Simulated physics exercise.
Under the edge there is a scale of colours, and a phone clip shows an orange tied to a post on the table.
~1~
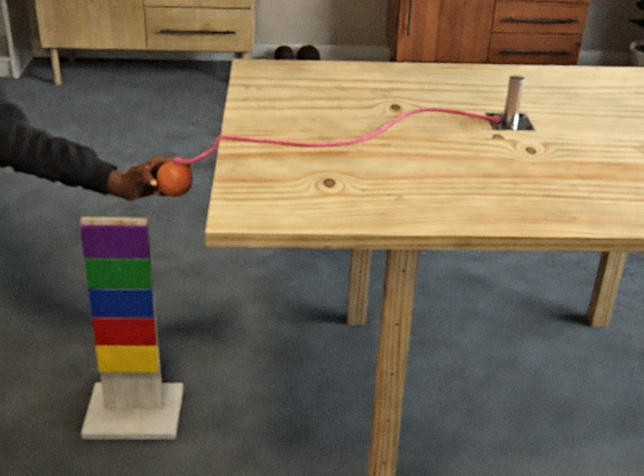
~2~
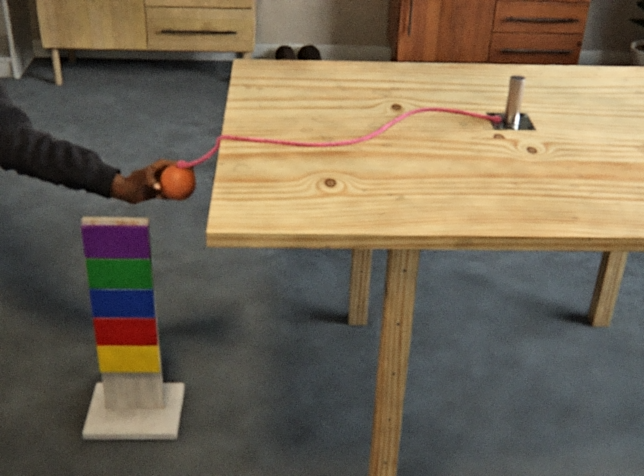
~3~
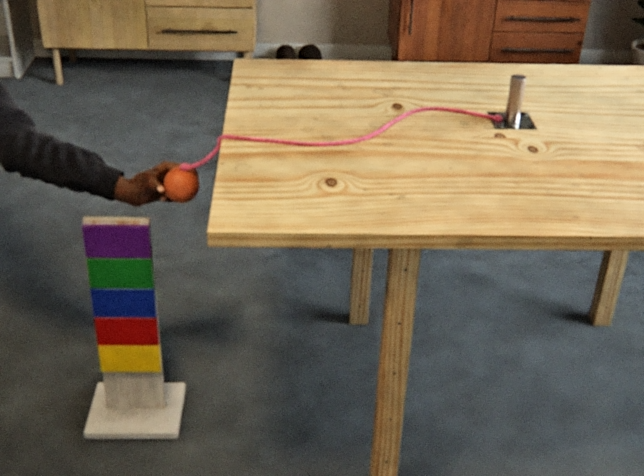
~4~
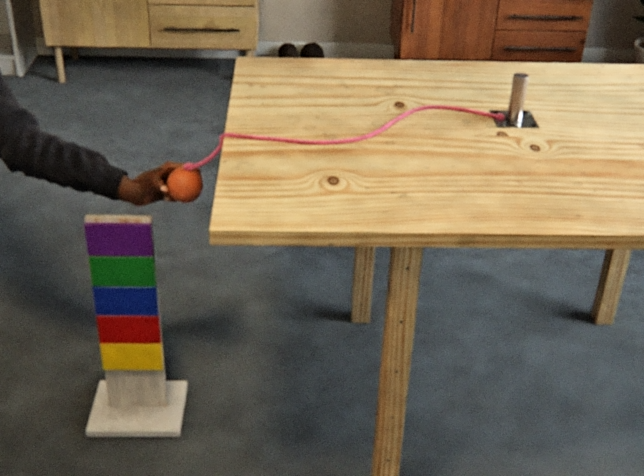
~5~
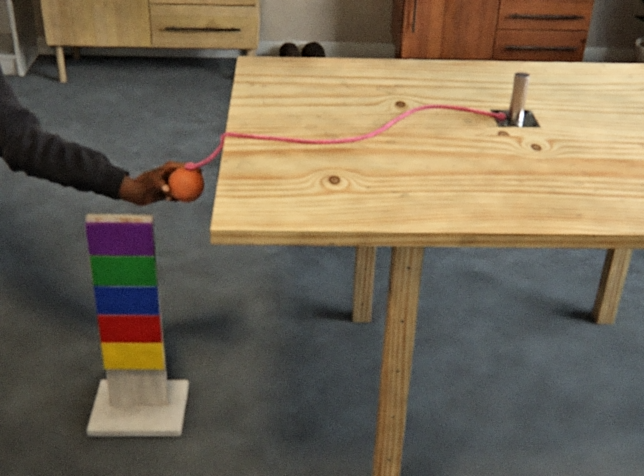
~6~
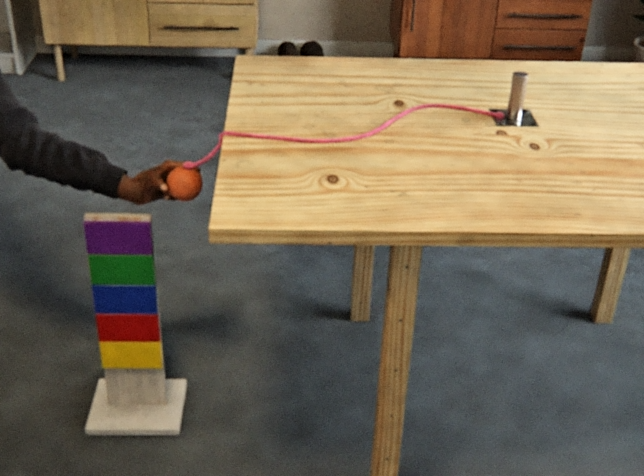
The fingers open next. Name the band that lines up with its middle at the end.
It lines up with purple.
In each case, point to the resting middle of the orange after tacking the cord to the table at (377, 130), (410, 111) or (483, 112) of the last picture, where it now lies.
Going through the tries, I'd expect close to (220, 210), (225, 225) and lastly (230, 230).
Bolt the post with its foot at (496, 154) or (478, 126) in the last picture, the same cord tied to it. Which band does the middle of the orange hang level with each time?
Going case by case, it's green and then green.
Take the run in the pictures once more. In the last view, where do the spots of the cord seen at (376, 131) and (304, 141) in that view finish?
I'd put the first at about (343, 126) and the other at about (264, 131).
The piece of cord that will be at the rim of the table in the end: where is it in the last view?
The piece you want is at about (260, 137).
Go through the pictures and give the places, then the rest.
Orange (175, 179); purple (115, 243); green (118, 274); blue (121, 304); red (124, 333); yellow (127, 360), in the first frame.
Orange (178, 183); cord through (467, 113) (409, 114) (374, 135) (308, 145) (240, 139), in the second frame.
Orange (181, 185), in the third frame.
Orange (185, 185); cord through (471, 111) (412, 112) (377, 132) (311, 143) (243, 137), in the fourth frame.
Orange (187, 185), in the fifth frame.
Orange (185, 183); cord through (470, 110) (411, 110) (376, 131) (310, 141) (242, 135), in the sixth frame.
A little later, orange near (245, 232); level with purple.
Next, orange near (216, 235); level with purple.
When it is over, orange near (229, 236); level with purple. Its centre hangs level with the purple band.
